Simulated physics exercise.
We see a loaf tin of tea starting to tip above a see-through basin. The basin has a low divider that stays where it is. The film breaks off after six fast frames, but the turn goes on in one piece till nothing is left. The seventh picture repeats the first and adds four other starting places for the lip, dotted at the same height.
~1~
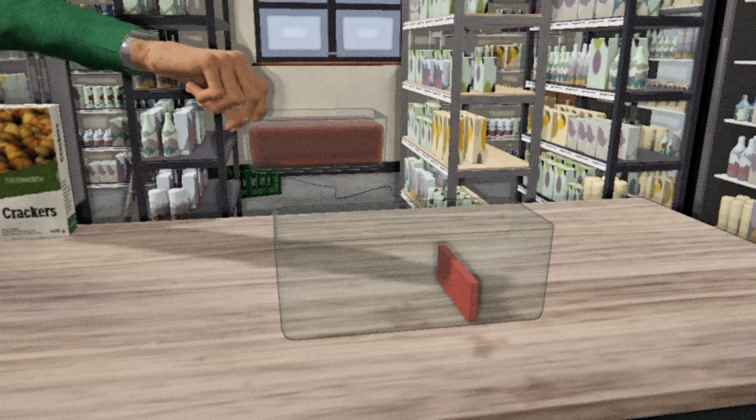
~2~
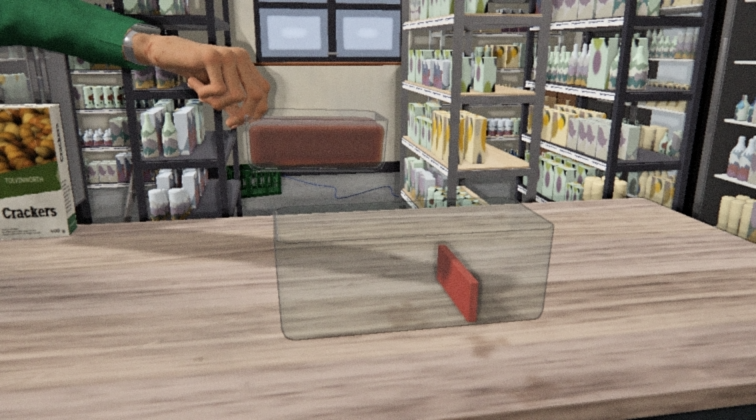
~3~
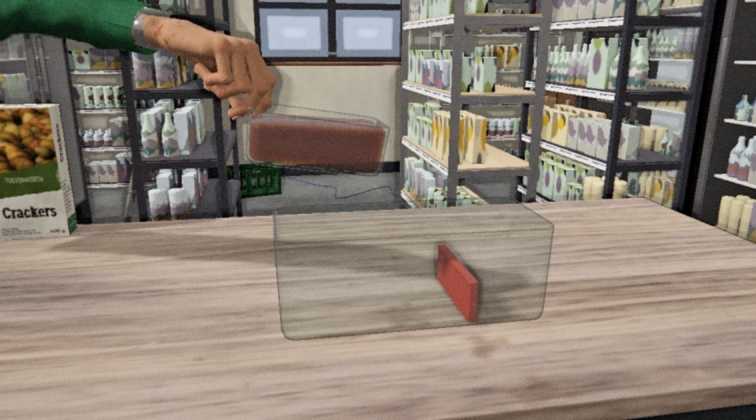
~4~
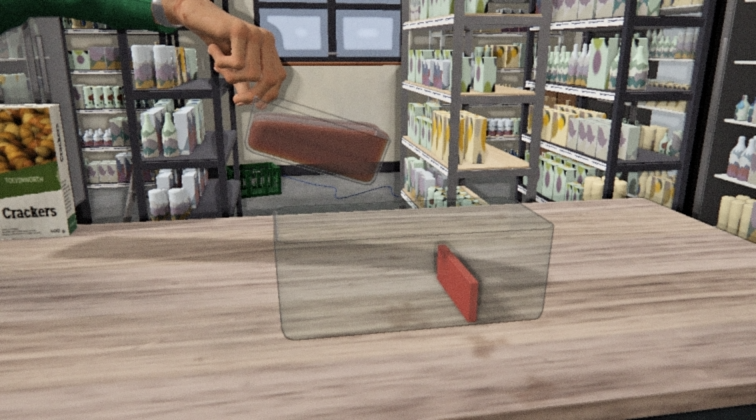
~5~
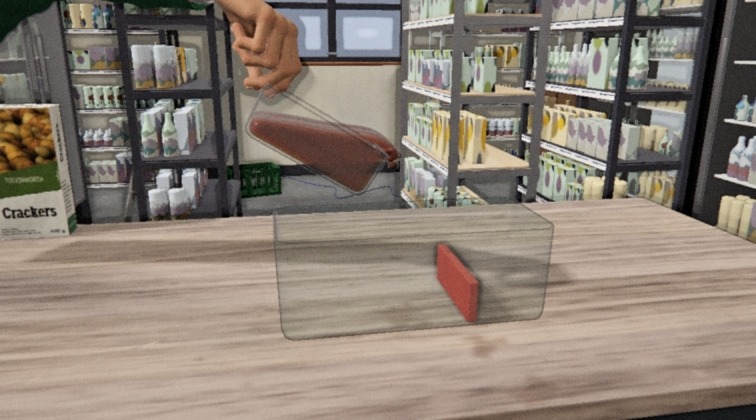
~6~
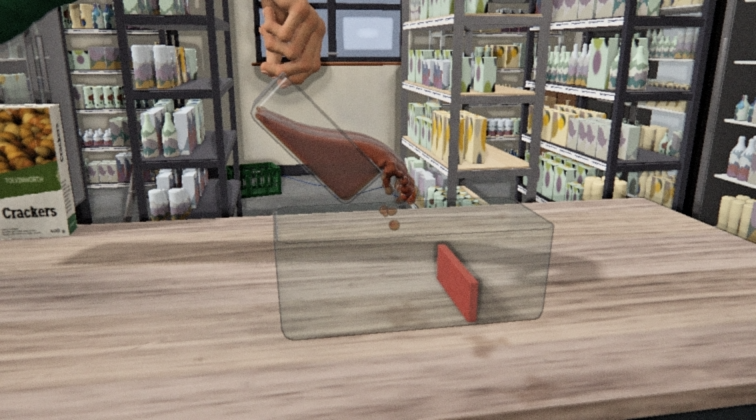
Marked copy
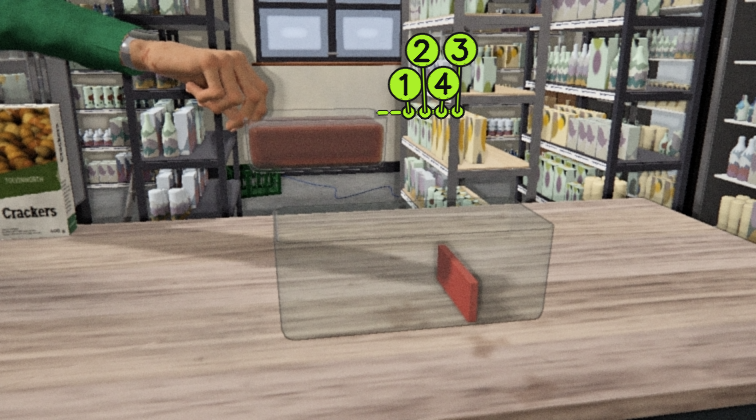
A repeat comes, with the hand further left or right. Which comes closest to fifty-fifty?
2.
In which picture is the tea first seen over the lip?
In picture 4.
In lime, 1 at (408, 112); 2 at (425, 112); 3 at (457, 111); 4 at (441, 111).
With 1, about 70 % ends left of the wall and 24 % right of it; 7 % is lost outside.
With 2, about 49 % ends left of the wall and 45 % right of it; 6 % is lost outside.
With 3, about 21 % ends left of the wall and 74 % right of it; 4 % is lost outside.
With 4, about 33 % ends left of the wall and 62 % right of it; 5 % is lost outside.
